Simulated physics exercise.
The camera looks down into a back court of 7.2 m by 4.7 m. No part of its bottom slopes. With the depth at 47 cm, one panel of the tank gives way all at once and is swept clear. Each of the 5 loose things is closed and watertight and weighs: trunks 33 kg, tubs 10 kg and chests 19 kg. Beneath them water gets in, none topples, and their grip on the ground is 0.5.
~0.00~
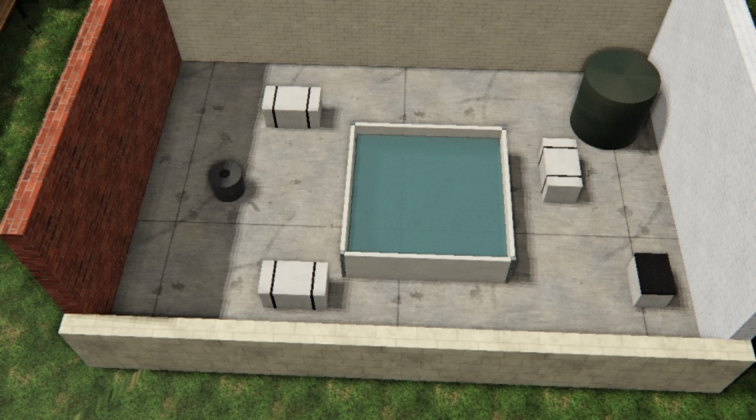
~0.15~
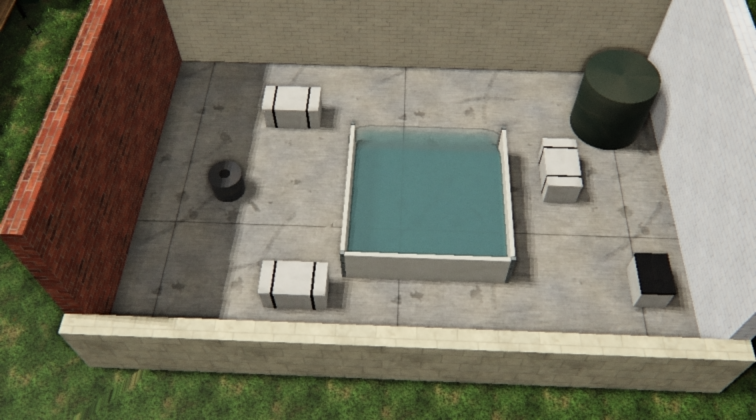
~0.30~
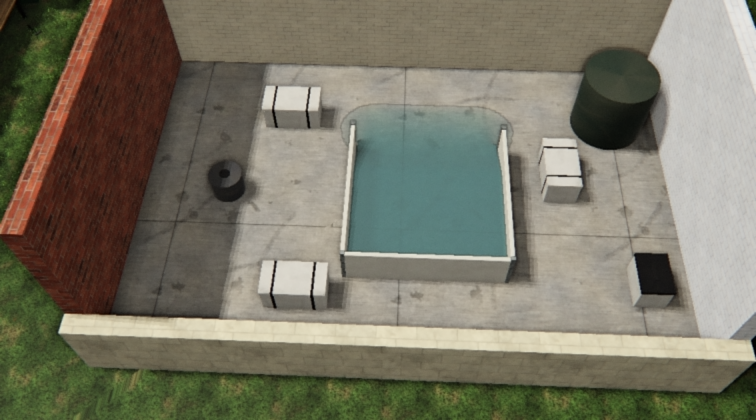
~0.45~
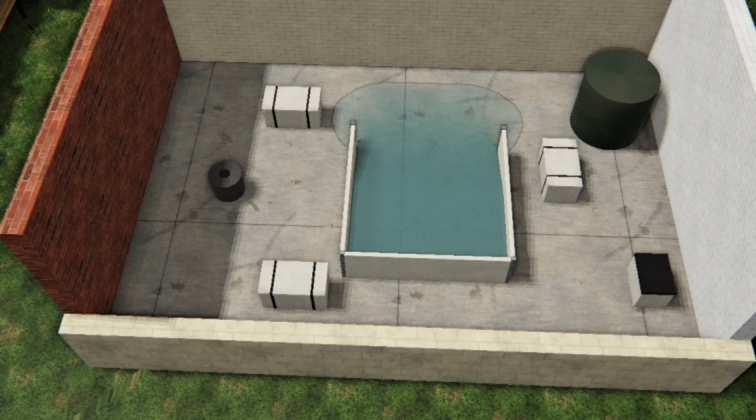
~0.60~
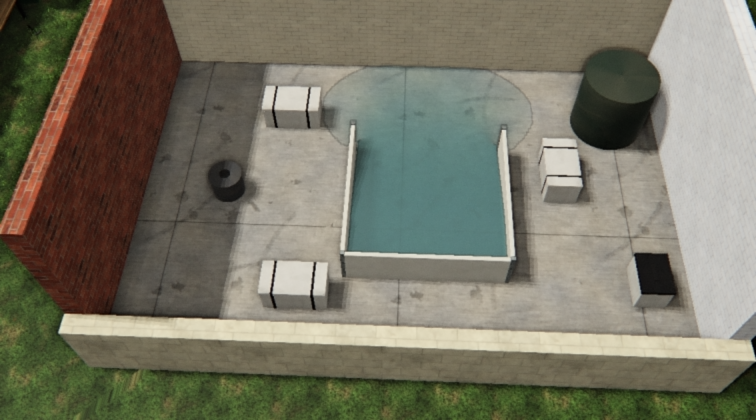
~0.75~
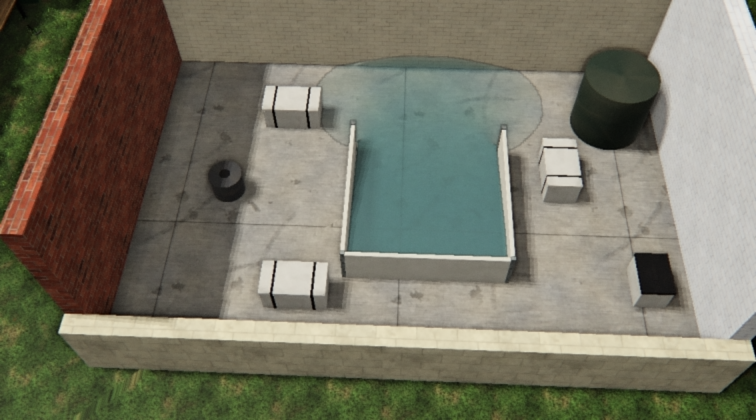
Water spreading from a square tank across a walled concrete yard after its far panel vanishes, white boxes and dark drums staying still.
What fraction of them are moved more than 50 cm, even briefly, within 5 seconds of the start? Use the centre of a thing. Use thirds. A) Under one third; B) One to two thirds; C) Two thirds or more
Option A: Under one third.
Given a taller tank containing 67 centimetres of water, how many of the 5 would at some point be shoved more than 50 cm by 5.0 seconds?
The answer would then be 2.
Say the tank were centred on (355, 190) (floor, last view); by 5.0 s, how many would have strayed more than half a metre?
So the tally would be 2.
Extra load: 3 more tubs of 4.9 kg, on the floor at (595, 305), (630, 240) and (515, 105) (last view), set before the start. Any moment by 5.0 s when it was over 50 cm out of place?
So it's stays below, then gets above, then gets above.
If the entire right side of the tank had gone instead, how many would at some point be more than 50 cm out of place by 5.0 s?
Count: 2.
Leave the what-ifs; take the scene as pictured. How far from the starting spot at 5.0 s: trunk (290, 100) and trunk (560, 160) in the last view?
Respectively, 30 centimetres and 0 centimetres.
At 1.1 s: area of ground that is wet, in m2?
Near 10.0 m2 in all.
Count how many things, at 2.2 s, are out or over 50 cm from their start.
Tally: 0.
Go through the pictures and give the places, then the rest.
In the first frame, a trunk at (292, 98) rests on the ground; a trunk at (293, 278), on the bottom; water covers 3.9 m2; 0 of 5 have shifted.
In the second frame, a trunk at (292, 98), on the bottom; a trunk at (293, 278), on the bottom; water covers 4.9 m2; 0 of 5 have shifted.
In the third frame, a trunk at (292, 98), on the bottom; a trunk at (293, 278) rests on the ground; 5.8 m2 under water; 0 of 5 have shifted.
In the fourth frame, a trunk at (292, 98) rests on the ground; a trunk at (293, 278) rests on the ground; water covers 7.1 m2; 0 of 5 have shifted.
In the fifth frame, a trunk at (292, 98) rests on the ground; a trunk at (293, 278) rests on the ground; 8.4 m2 under water; 0 of 5 have shifted.
In the sixth frame, a trunk at (292, 98), on the bottom; a trunk at (293, 278), on the bottom; 9.0 m2 under water; 0 of 5 have shifted.
After 1.1 s 0 of 5 are over 50 cm from their spots; 0 afloat.
After 2.2 s 0 of 5 are over 50 cm from their spots; 0 afloat.
After 3.5 s 0 of 5 are over 50 cm from their spots; 0 afloat.
After 5.0 s 0 of 5 are over 50 cm from their spots, and 0 have been at some point; 0 afloat.
